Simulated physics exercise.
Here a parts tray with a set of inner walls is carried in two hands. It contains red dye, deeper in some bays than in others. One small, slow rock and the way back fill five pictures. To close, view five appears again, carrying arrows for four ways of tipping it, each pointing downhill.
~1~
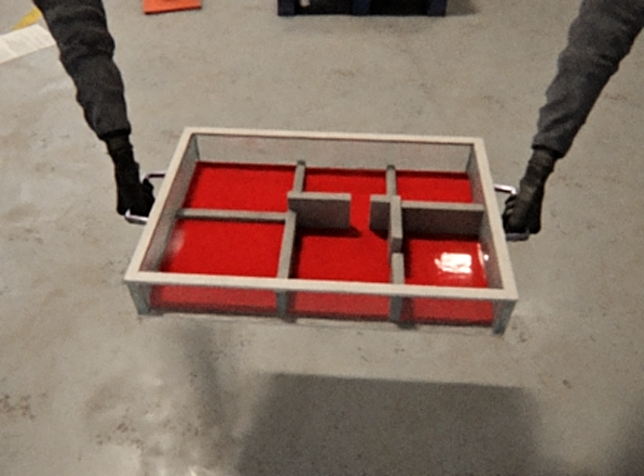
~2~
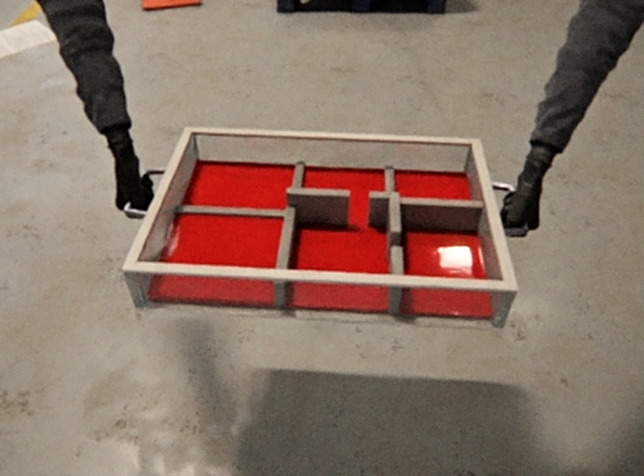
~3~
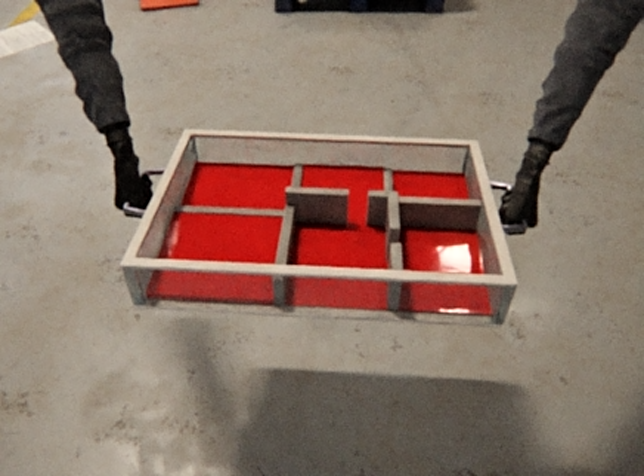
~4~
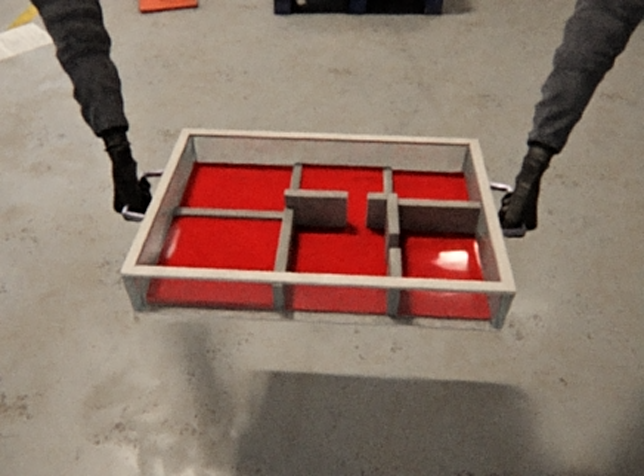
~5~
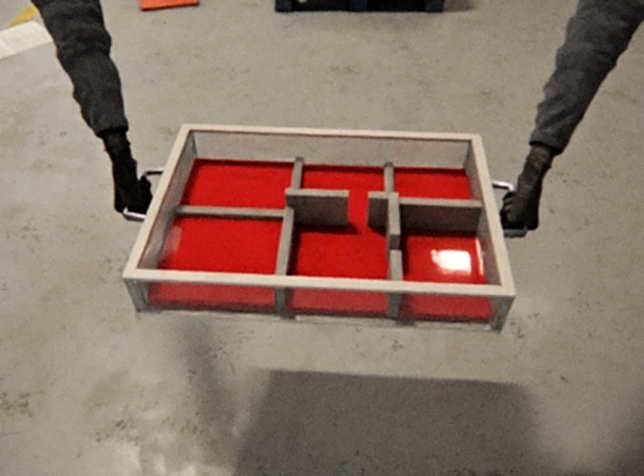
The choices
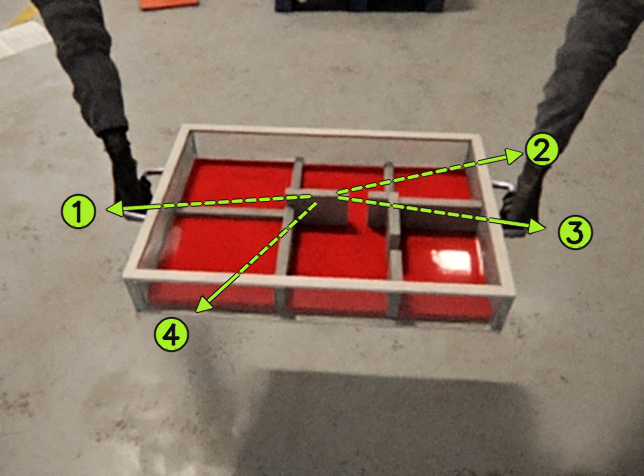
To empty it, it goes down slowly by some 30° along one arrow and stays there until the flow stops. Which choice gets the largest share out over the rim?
Best: 4.
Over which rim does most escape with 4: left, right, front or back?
The front rim.
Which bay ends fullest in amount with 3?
That is the front right bay.
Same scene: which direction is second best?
2.
In lime, 1 ends at (112, 209); 2 ends at (516, 154); 3 ends at (539, 227); 4 ends at (200, 308).
If 1 is chosen, about 80 % stays in the tray, the largest part in the front left bay.
If 2 is chosen, about 58 % stays in the tray, the largest part in the back right bay.
If 3 is chosen, about 84 % stays in the tray, the largest part in the front right bay.
If 4 is chosen, about 47 % stays in the tray, the largest part in the front left bay.
